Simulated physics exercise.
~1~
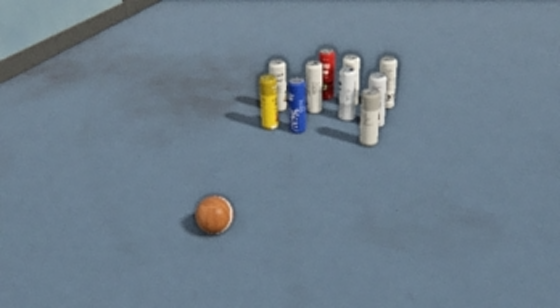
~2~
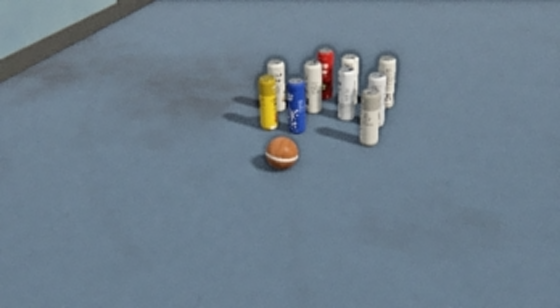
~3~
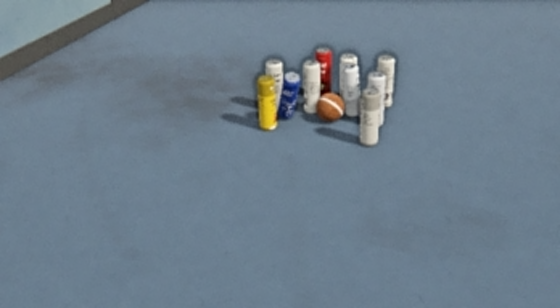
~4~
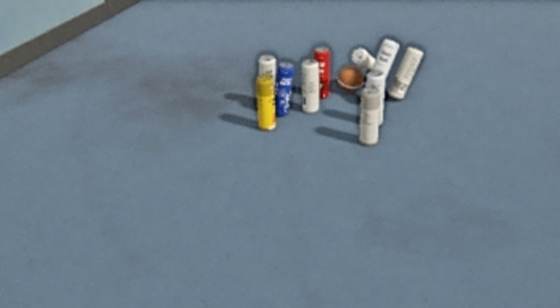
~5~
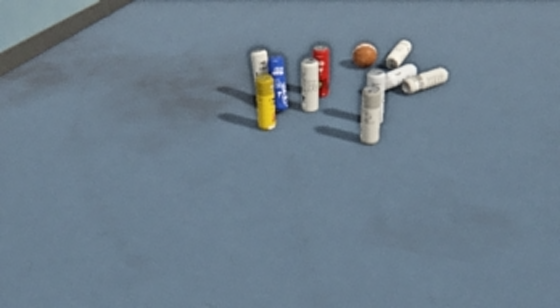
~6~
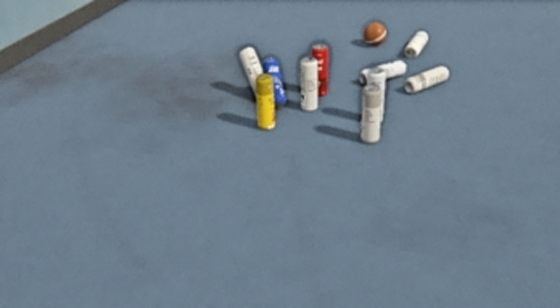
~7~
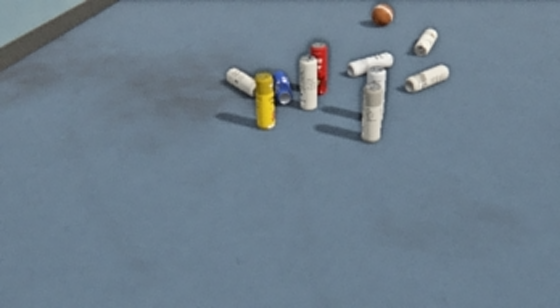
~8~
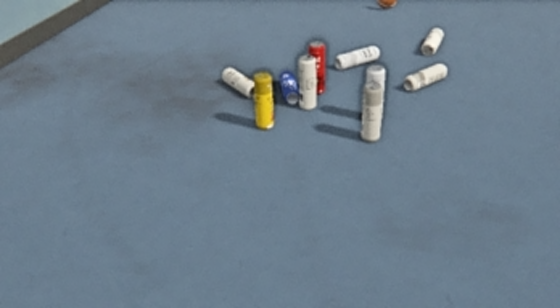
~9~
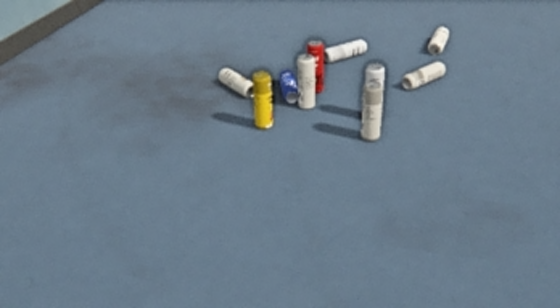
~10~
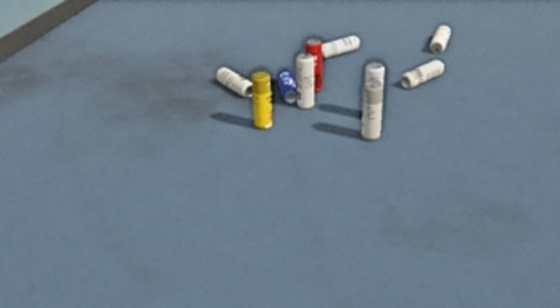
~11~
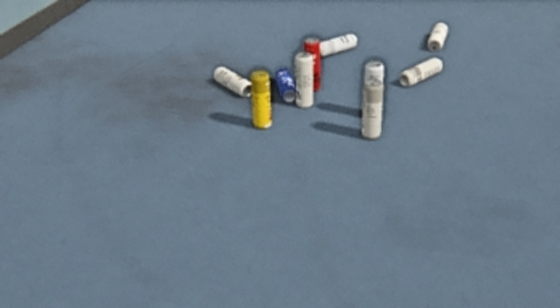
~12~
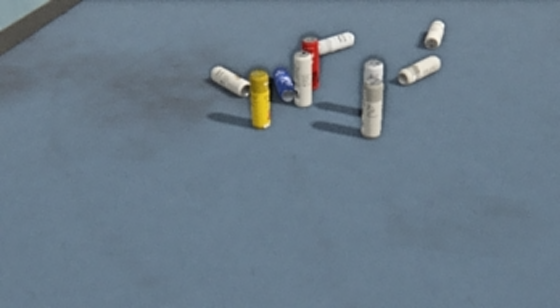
A wooden ball rolls into ten standing tubes, toppling five, and passes out of view.
